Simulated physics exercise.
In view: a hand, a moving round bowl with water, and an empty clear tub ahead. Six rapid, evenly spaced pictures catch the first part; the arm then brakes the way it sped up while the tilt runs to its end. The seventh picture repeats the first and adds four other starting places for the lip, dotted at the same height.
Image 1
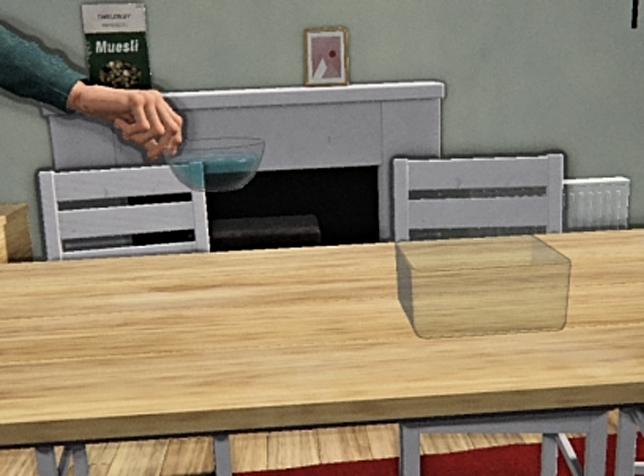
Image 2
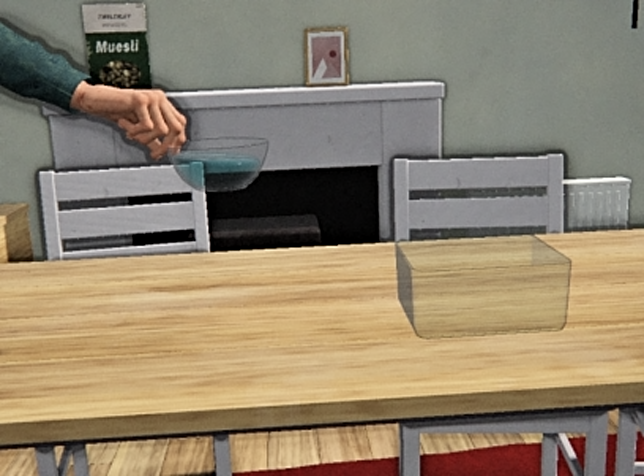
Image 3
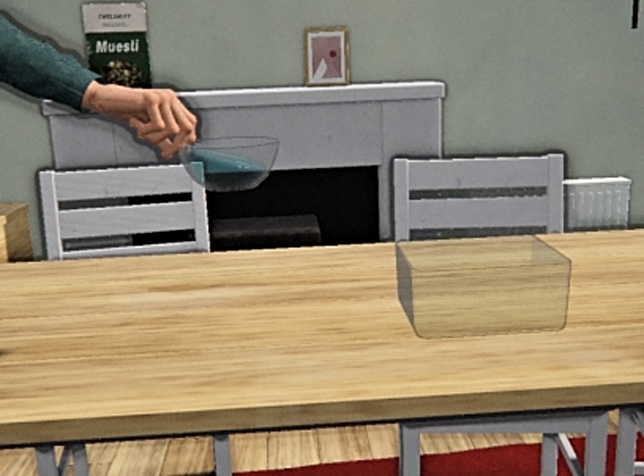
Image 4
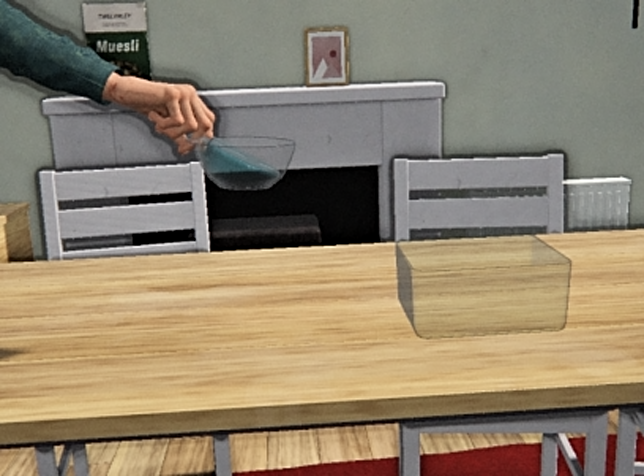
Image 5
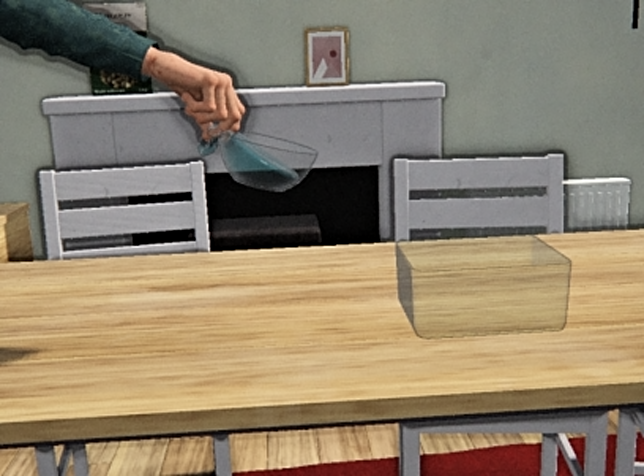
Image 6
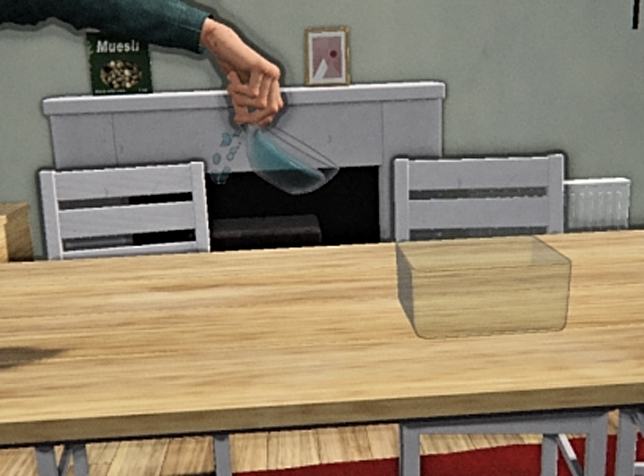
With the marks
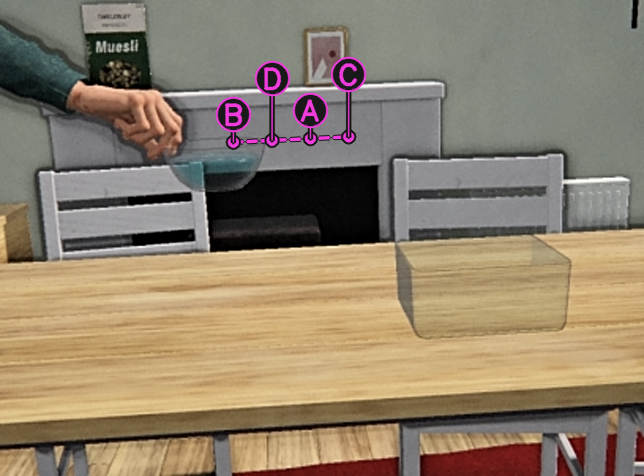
The footage shows a hand carrying a clear round bowl of blue water rightward above a wooden table with an empty clear tub on it, then tilting the bowl as some water slips over its left rim.
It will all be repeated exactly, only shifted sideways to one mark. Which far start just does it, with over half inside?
B is the one.
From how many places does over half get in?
All of them.
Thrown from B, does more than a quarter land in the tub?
Yes, clearly.
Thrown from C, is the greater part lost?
No.
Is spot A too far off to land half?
No, that is safe.
On the marked copy, A at (310, 138); B at (233, 142); C at (348, 136); D at (272, 140).
Choosing A, about 85 % lands in the tub, 10 % falls short and 5 % goes beside or beyond.
Choosing B, about 71 % lands in the tub, 16 % falls short and 13 % goes beside or beyond.
Choosing C, about 75 % lands in the tub, 6 % falls short and 19 % goes beside or beyond.
Choosing D, about 68 % lands in the tub, 10 % falls short and 22 % goes beside or beyond.
